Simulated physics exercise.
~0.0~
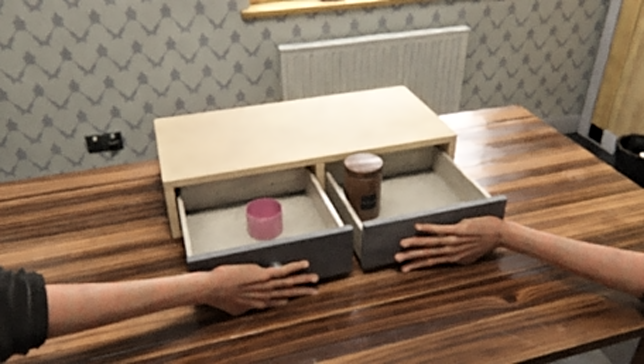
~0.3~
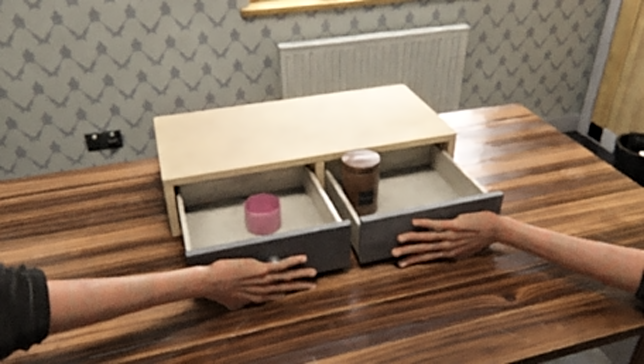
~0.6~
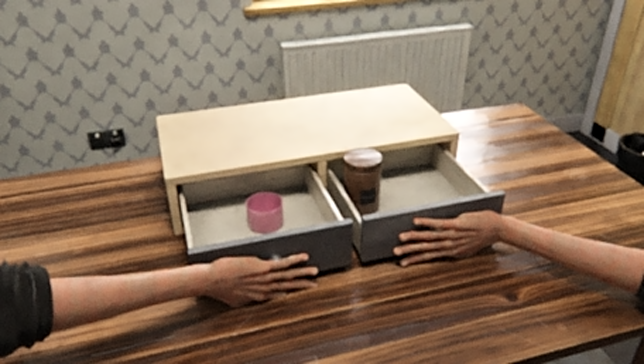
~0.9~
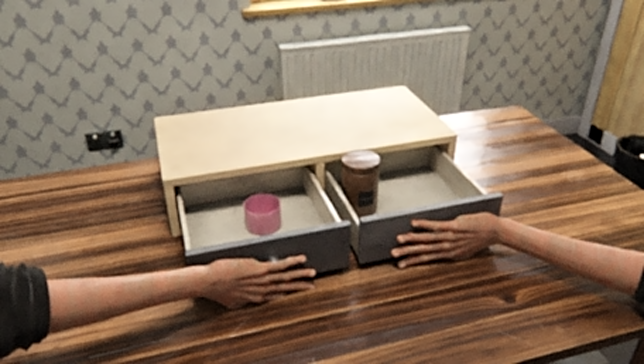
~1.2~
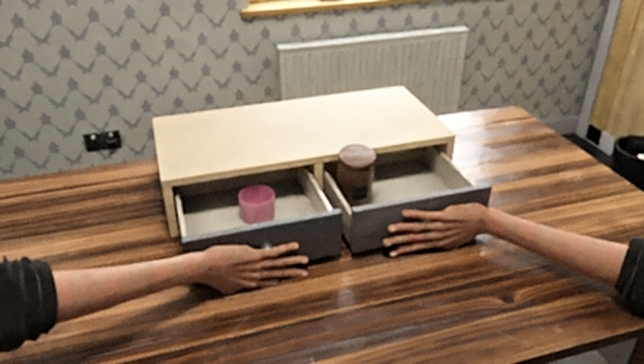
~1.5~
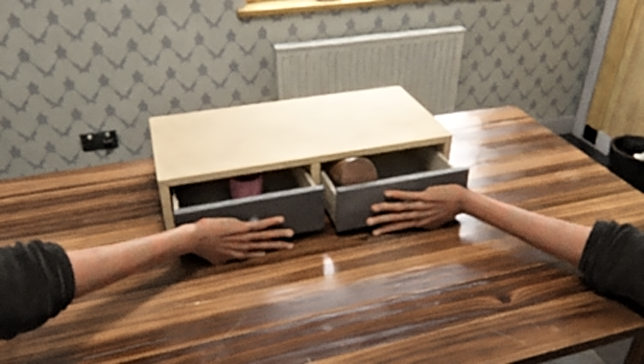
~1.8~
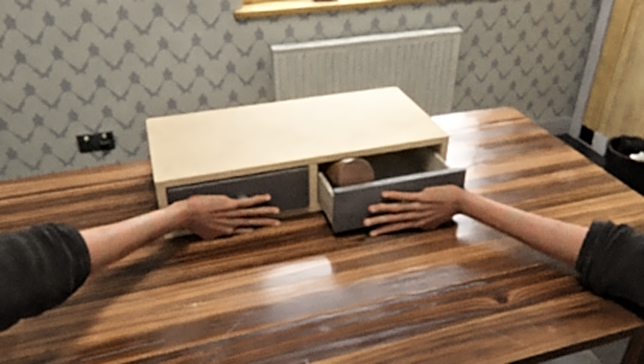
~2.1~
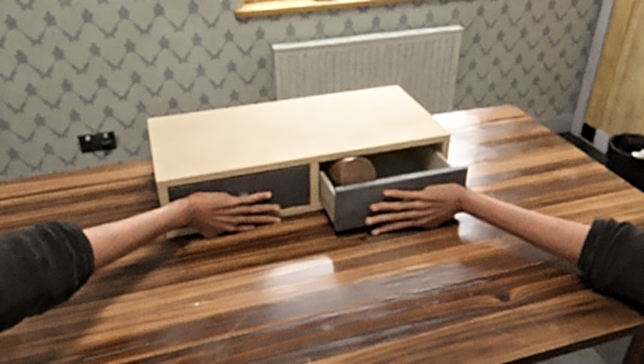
Two hands pushed in the open drawers of a small chest on a wooden table, and the left one, holding a pink cup, closed completely, while the right one stayed partly open with its brown jar tipped over inside.
